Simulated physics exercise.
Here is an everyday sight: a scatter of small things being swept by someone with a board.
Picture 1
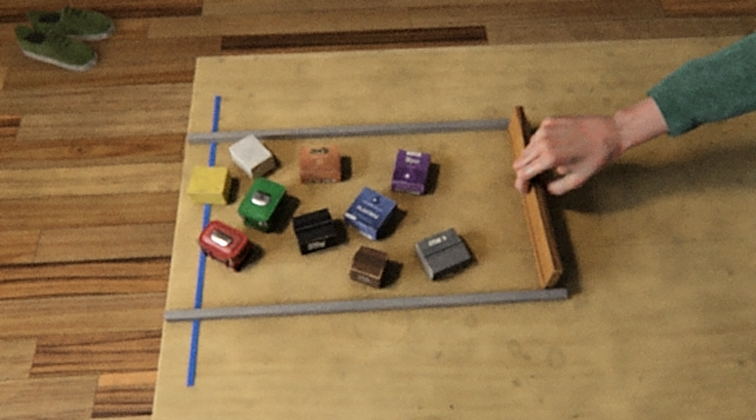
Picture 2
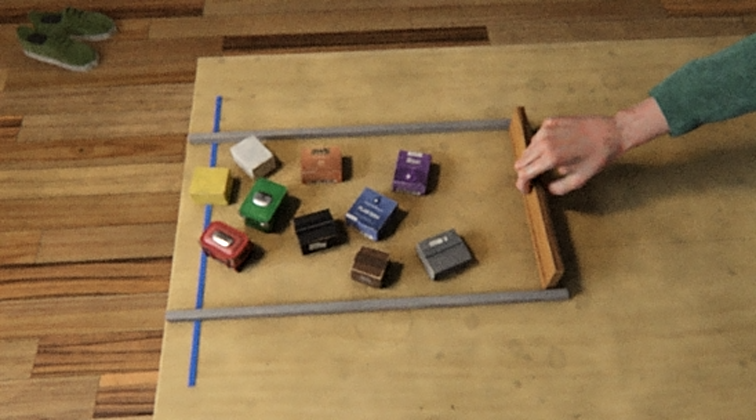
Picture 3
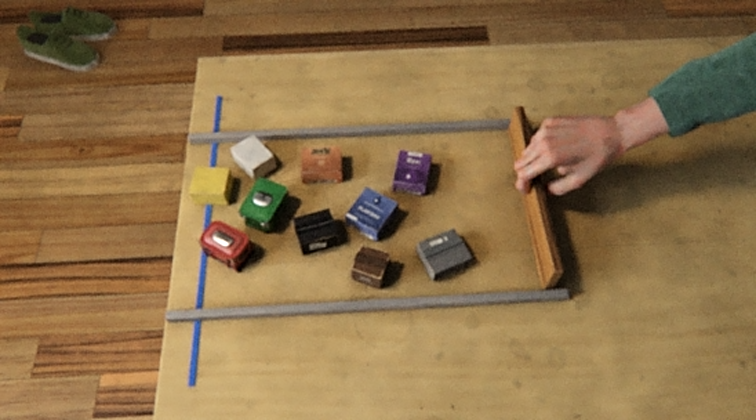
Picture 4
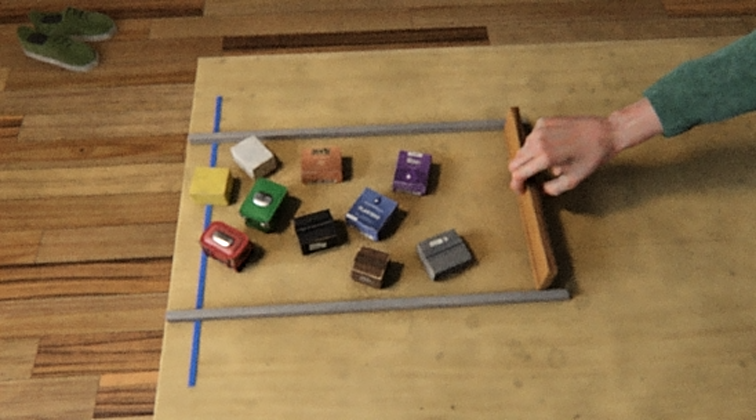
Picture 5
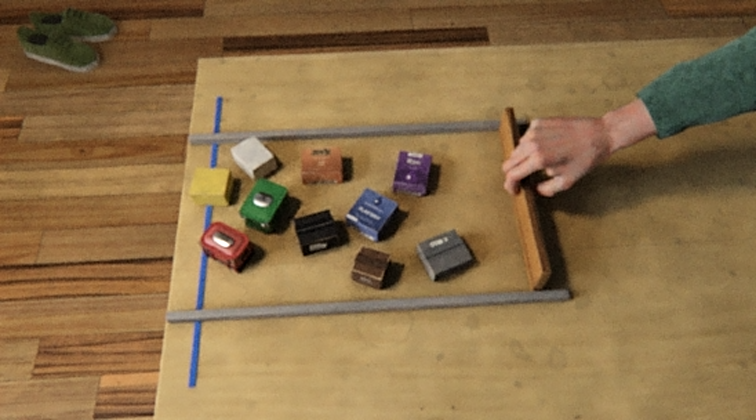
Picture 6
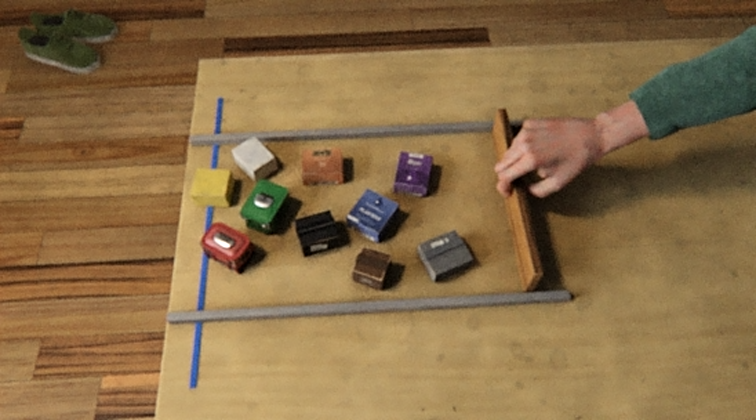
The video shows small coloured boxes scattered between two grey rails on a table, with blue tape at the left, while a hand at the right holds a wooden board still, then slides it slightly left without touching them.
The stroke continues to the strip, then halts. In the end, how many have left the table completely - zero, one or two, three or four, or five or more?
Five or more slip off.
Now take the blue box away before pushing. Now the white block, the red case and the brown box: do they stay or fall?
White block: Over the edge. Red case: Over the edge. Brown box: Still there.
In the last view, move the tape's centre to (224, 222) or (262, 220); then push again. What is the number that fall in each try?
Respectively 6 and 3.
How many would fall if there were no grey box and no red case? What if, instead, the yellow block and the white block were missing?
First try: 5 fallen; other try: 5.
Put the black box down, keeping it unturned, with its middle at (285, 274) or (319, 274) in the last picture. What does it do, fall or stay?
Taking them in order, it drops away and then it drops away.
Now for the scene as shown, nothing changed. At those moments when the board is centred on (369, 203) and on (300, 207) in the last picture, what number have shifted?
First 6, then 10.
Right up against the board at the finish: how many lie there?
Counting them up gives 4.
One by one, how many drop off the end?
Count of fallen: 6.
Soon after, none off yet; yellow block at rest near (213, 187); red case at rest near (228, 247); white block at rest near (255, 160).
Then, none off yet; yellow block moved a little near (197, 188); red case moved about its own width near (201, 243); white block moved about its own width near (217, 154).
At rest, the number that fall off is five or more; fallen, orange box, black box, green case, white block, red case and yellow block.
